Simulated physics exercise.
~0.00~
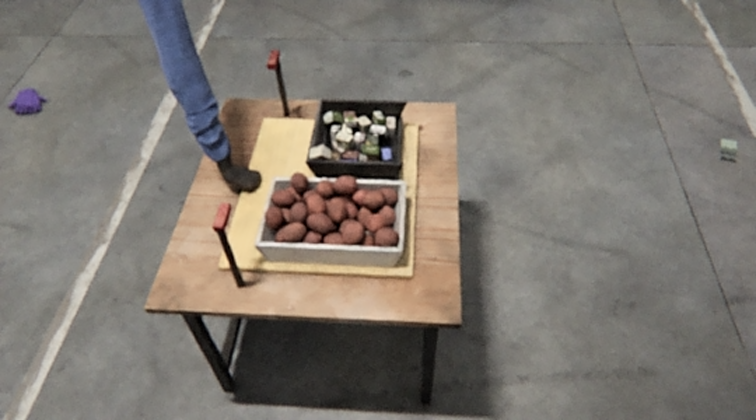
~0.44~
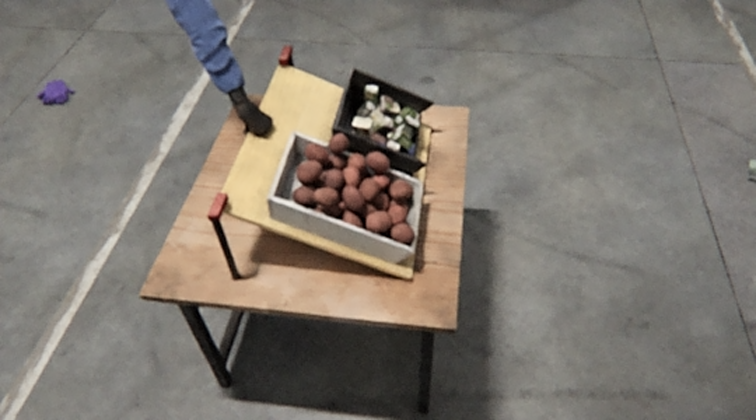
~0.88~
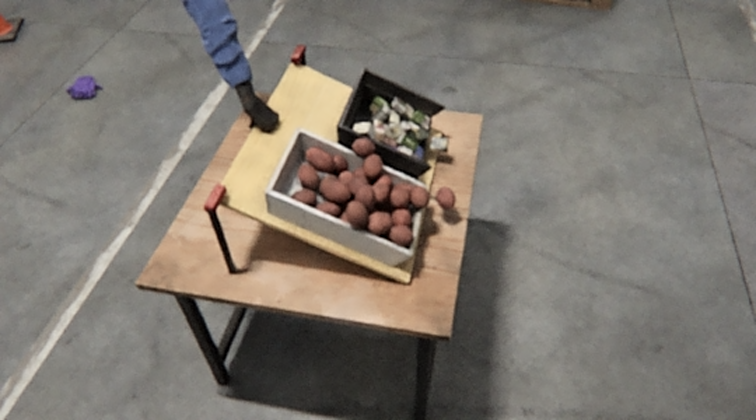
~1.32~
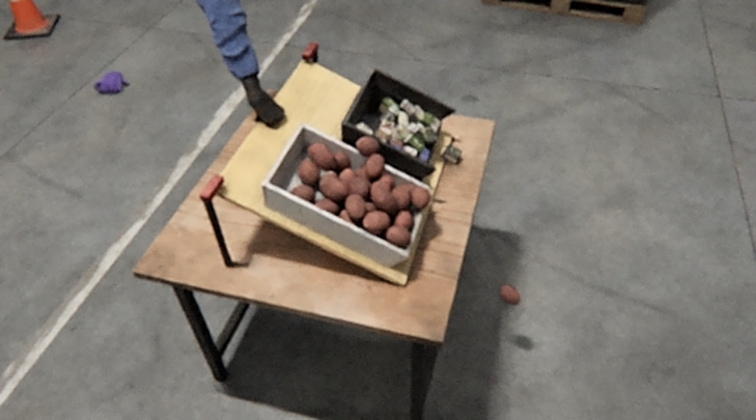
On a grey concrete floor marked with white lines, a wooden table is seen from above as the view drifts slightly sideways. On it lies a yellow board carrying a black crate of small cartons behind a pale crate of red potatoes, with red-topped posts at the left. A blue-sleeved arm with a dark glove swings the board's left side up, and both crates tilt with it toward the right. A potato and a carton come out over the right side. The potato drops past the table toward the floor, while the board stays tilted and most contents remain in the crates.
